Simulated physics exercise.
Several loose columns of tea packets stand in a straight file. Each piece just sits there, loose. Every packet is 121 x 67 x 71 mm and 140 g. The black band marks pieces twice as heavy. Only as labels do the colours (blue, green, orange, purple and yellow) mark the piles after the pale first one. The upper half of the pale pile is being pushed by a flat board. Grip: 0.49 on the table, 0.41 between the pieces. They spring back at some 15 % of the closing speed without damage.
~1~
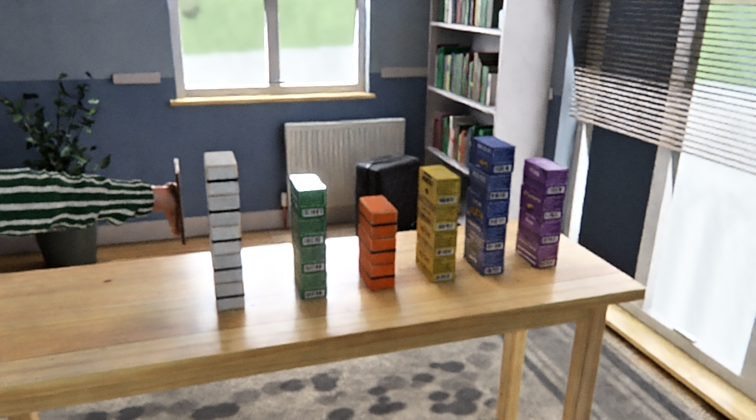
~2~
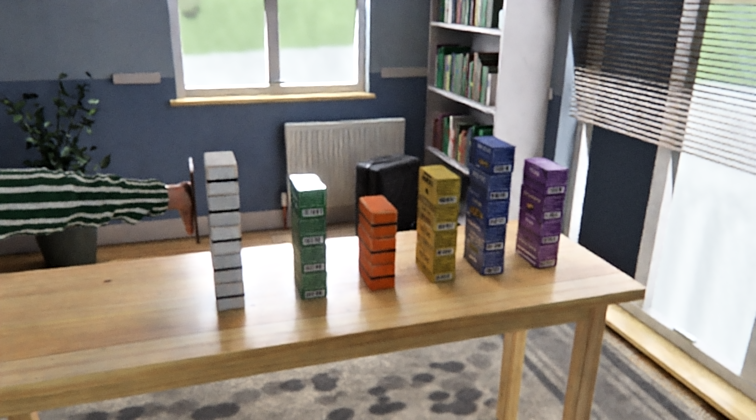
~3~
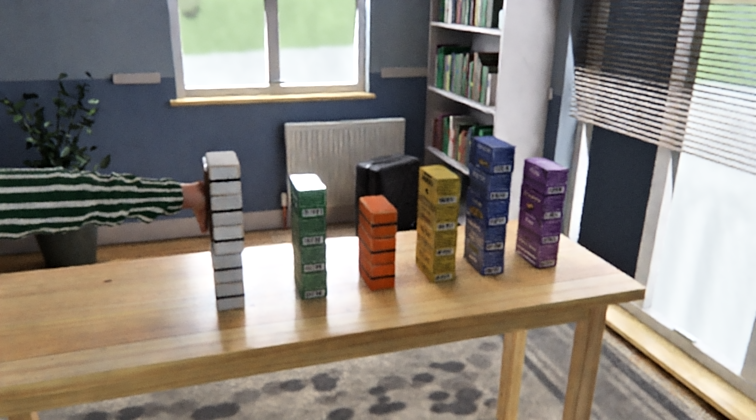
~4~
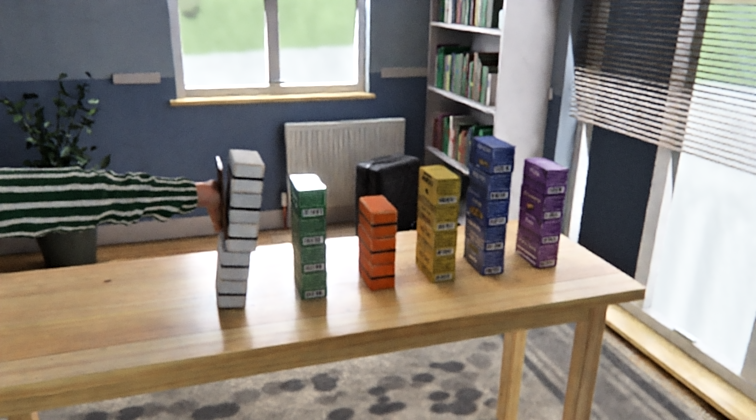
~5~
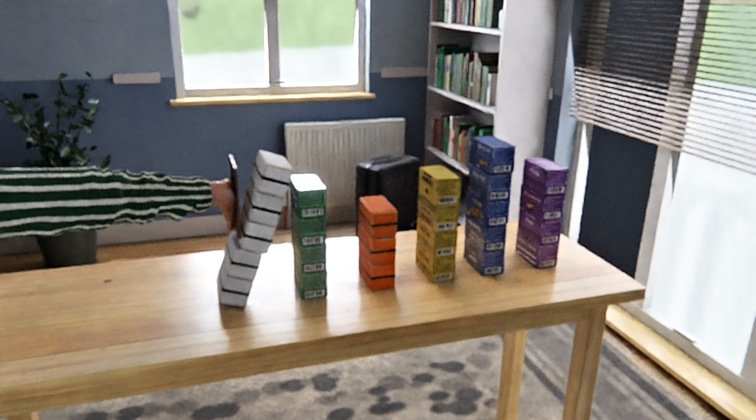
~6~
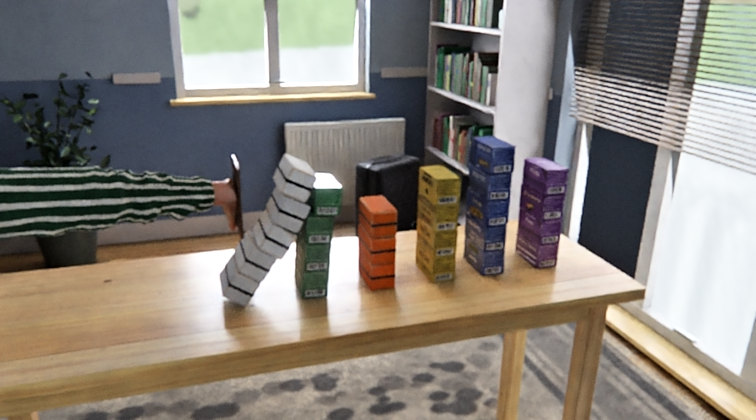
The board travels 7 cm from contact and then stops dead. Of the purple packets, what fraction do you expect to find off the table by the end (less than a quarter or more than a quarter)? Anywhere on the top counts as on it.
More than a quarter of them, I would say.
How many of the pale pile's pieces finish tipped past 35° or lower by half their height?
The number you get is 5.
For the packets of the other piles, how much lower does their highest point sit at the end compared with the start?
Roughly 14 centimetres lower at the end.
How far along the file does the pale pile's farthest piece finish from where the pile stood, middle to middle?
34 cm.
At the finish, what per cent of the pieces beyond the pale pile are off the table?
Roughly 20 per cent of them.
Then, 0.15 s past the last view, 5 of the pale pile down; none of the 4 purple packets off the table (0 of 20 in all colours); top purple packet unmoved; top green packet 28° from how it stood.
Then, 0.49 s past the last view, 5 of the pale pile down; none of the 4 purple packets off the table (0 of 20 in all colours); top purple packet unmoved; top green packet 26° from how it stood, 8 cm lower.
Then, 1.05 s past the last view, 5 of the pale pile down; none of the 4 purple packets off the table (0 of 20 in all colours); top purple packet 42° from how it stood, 54 mm lower; top yellow packet 51° from how it stood, 12 cm lower.
Then, 1.55 s past the last view, 5 of the pale pile down; 2 of the 4 purple packets off the table (3 of 20 in all colours); top purple packet on its side; top blue packet on its side.
In the end, 5 of the pale pile down; 2 of the 4 purple packets off the table (4 of 20 in all colours); top purple packet on its side; top blue packet upside down. That is 50 per cent. From the last view, middles, top purple packet near (735, 405), top blue packet near (697, 396).
